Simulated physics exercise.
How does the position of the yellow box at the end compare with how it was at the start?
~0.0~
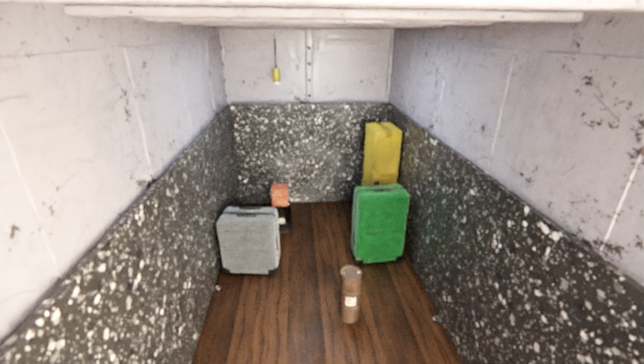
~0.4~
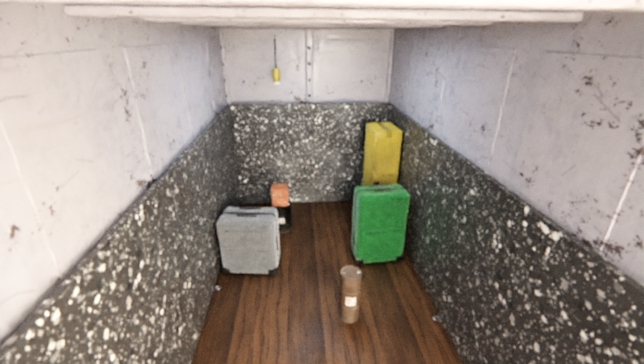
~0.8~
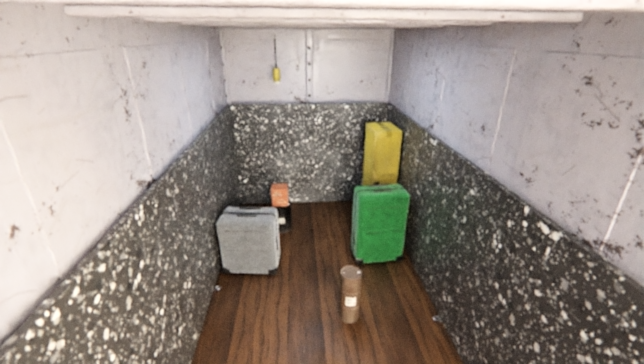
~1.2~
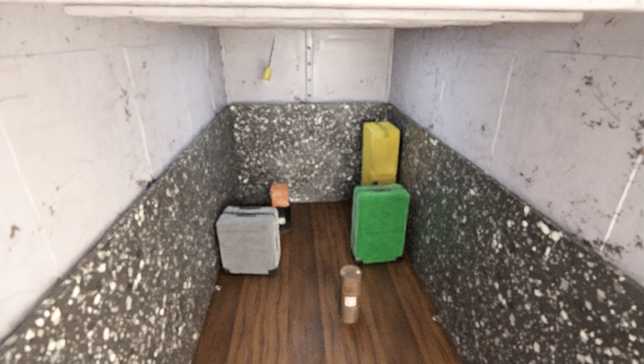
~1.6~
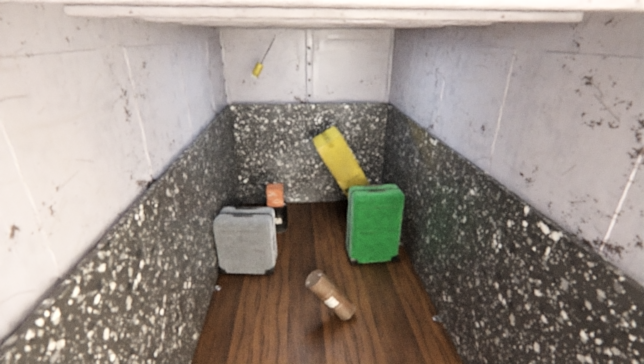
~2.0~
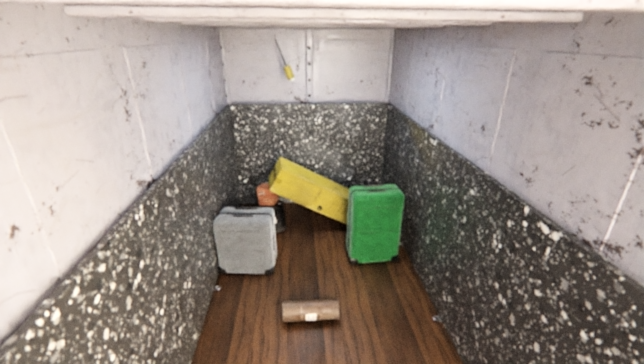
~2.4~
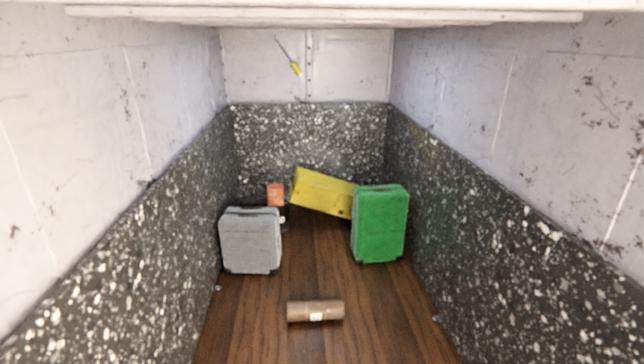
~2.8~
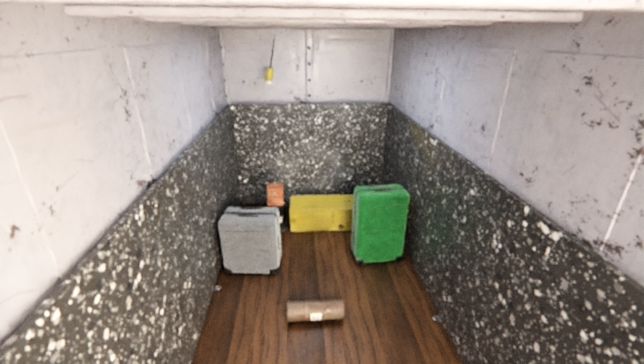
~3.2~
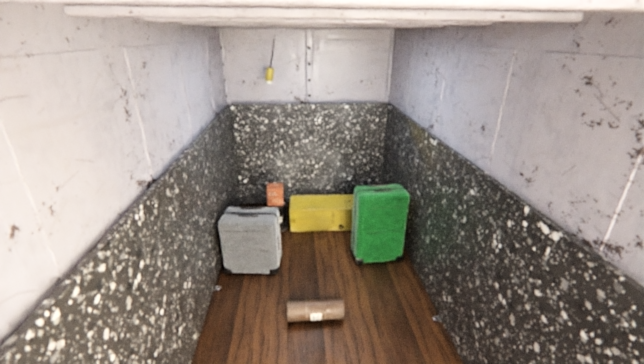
At the start the yellow box stands upright behind the green case, and at the end it lies on its side on the floor, further to the left.
Van load bay with a swinging lamp, a yellow box and brown canister tipping left and ending on their sides, cases upright.
